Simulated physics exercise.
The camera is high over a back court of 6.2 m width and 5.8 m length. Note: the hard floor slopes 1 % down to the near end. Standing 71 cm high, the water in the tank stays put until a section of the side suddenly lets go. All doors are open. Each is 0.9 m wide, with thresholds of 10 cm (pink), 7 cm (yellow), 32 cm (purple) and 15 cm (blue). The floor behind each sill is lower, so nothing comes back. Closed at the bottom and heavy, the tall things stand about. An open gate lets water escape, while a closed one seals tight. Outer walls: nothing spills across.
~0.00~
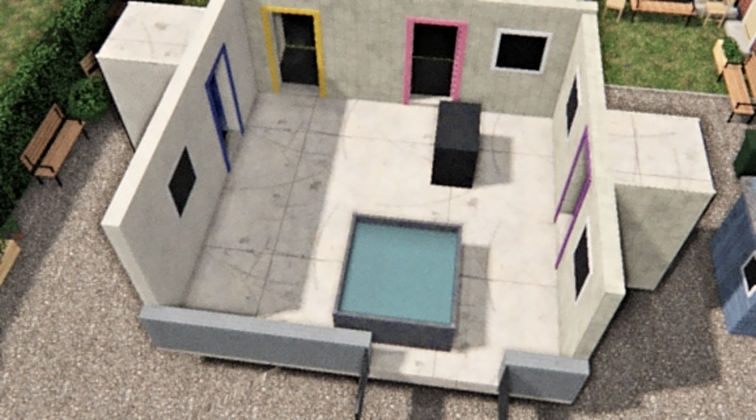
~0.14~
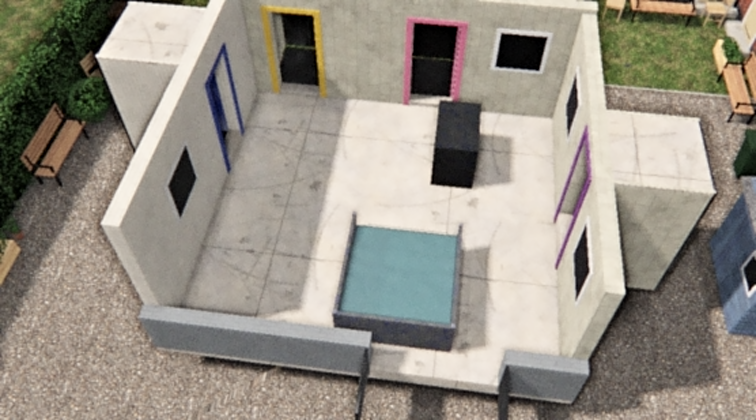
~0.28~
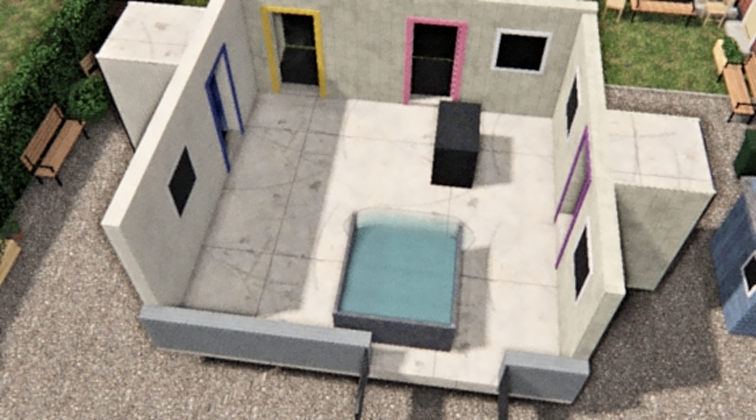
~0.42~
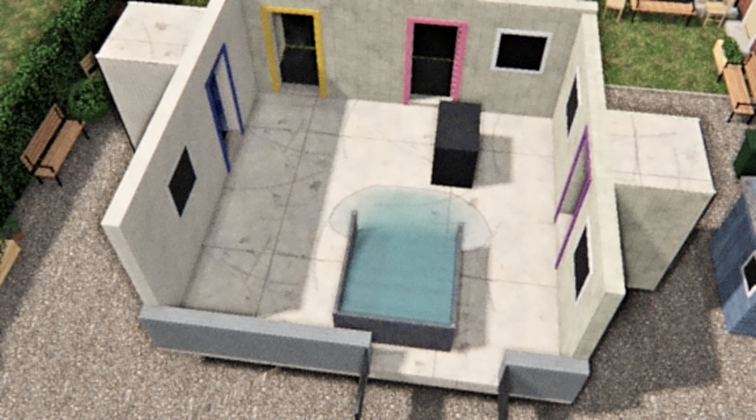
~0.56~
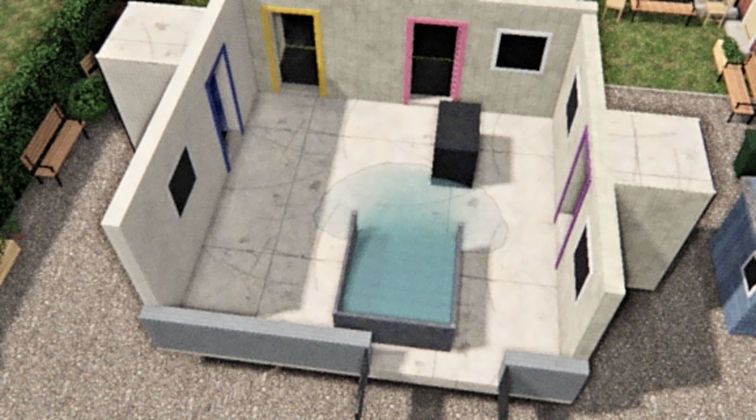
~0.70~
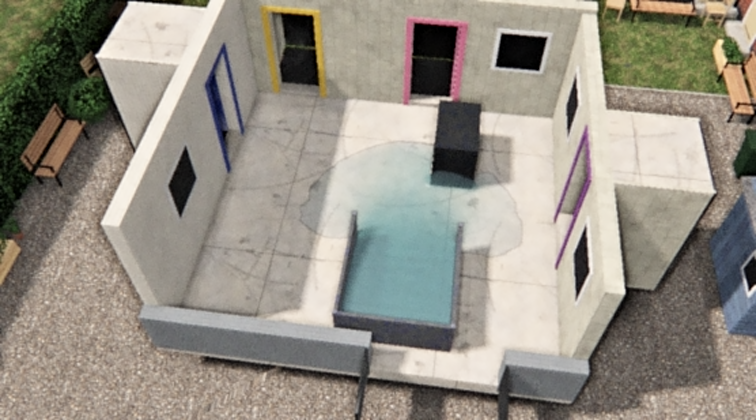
Water in a dark-walled tank stands still until the tank's far side vanishes, then pours out across the pale floor in a widening, thinning, rounded sheet that nears a black block. The roofless court is seen from high above by an unmoving camera. Yellow and pink doorways stand at the back, a blue one left, a purple one right, with gravel, benches and hedge outside.
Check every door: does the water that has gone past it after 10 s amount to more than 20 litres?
Pink door: It does. Yellow door: It does. Purple door: It does not. Blue door: It does not.
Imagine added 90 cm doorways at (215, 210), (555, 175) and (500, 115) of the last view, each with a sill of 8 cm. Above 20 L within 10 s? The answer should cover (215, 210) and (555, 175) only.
Less, more.
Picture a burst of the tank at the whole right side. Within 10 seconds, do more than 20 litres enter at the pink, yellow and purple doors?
Pink falls short; yellow falls short; purple falls short.
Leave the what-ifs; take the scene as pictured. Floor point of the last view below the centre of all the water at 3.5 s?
Its balance point sits around (398, 180).
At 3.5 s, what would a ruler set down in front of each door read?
Depths in centimetres - pink: 14, yellow: 16, purple: 12, blue: 13.
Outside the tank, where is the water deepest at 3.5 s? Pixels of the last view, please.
Look at roughly (257, 95).
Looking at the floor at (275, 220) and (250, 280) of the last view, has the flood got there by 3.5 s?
I'd say spared, then spared.
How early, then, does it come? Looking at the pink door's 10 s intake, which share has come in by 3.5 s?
Some 95 per cent by then.
After 1.4 s water covers 40 % of the floor and is deepest (40 cm) near (433, 193); pink door 15 cm at the sill, 23 L in, yellow door not reached, purple door 1 cm at the sill, 0 L in, blue door not reached.
After 2.2 s water covers 50 % of the floor and is deepest (30 cm) near (374, 106); pink door 23 cm at the sill, 80 L in, yellow door 14 cm at the sill, 1 L in, purple door 12 cm at the sill, 0 L in, blue door not reached.
After 3.5 s water covers 65 % of the floor and is deepest (28 cm) near (257, 95); pink door 14 cm at the sill, 135 L in, yellow door 16 cm at the sill, 26 L in, purple door 12 cm at the sill, 0 L in, blue door 13 cm at the sill, 0 L in.
After 6.0 s water covers 95 % of the floor and is deepest (16 cm) near (176, 319); pink door 8 cm at the sill, 145 L in, yellow door 10 cm at the sill, 78 L in, purple door 7 cm at the sill, 0 L in, blue door 10 cm at the sill, 0 L in.
After 10.0 s water covers 95 % of the floor and is deepest (14 cm) near (173, 329); pink door 3 cm at the sill, 145 L in, yellow door 4 cm at the sill, 85 L in, purple door 3 cm at the sill, 0 L in, blue door 5 cm at the sill, 0 L in.
